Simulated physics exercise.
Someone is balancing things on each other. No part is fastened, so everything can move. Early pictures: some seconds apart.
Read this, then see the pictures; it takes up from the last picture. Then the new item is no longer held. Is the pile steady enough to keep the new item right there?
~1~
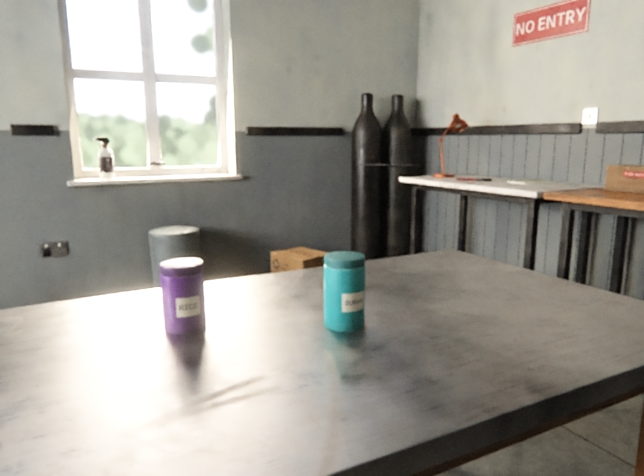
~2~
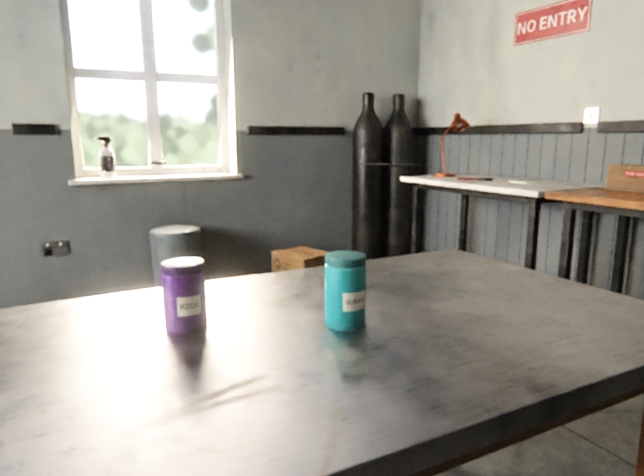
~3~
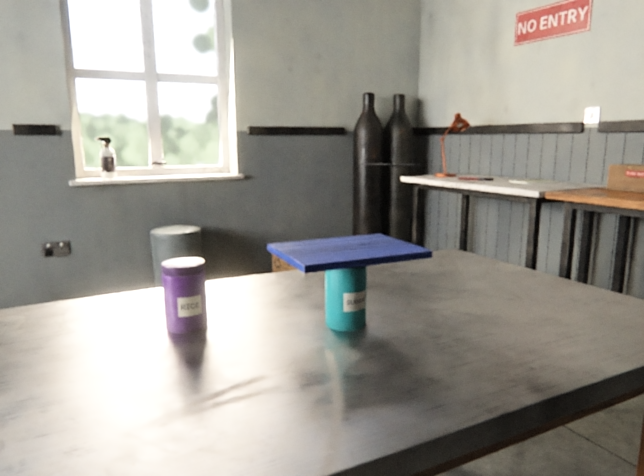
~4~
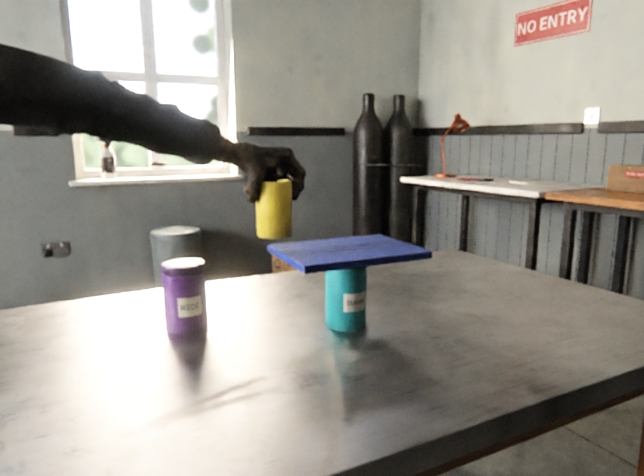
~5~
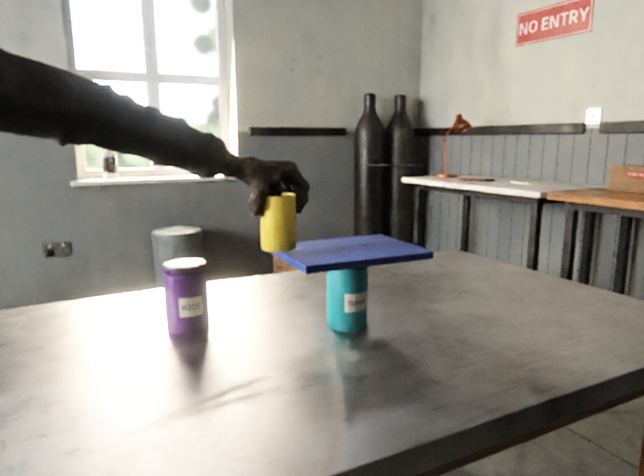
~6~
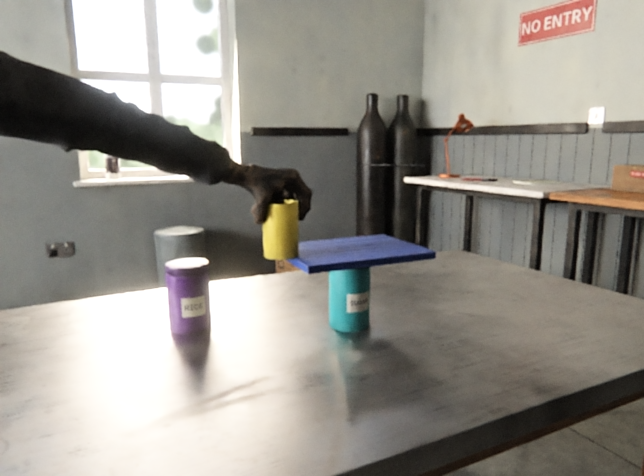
No, the pile comes apart.
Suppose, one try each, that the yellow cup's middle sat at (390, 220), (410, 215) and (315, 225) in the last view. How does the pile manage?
Lab note - case 1: No collapse; case 2: Collapse; case 3: No collapse.
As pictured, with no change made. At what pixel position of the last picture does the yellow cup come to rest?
Roughly at pixel (242, 327).
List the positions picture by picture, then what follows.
The last thing is not in view yet; turquoise jar (344, 291), in the first picture.
The last thing is not in view yet; purple jar (185, 294), in the second picture.
The last thing is not in view yet; blue board (347, 251), in the third picture.
On its way; yellow cup (274, 208); turquoise jar (346, 291), in the fourth picture.
On its way; yellow cup (278, 222); purple jar (186, 295), in the fifth picture.
In place under the hand; yellow cup (281, 229); blue board (351, 252), in the sixth picture.
Then, 0.40 s past the last view, yellow cup now fallen.
Then, 0.60 s past the last view, nothing new.
Finally, fallen, yellow cup; the other 3 still in place. Final places as the last picture's camera would see them, yellow cup near (242, 327). The pile comes apart.
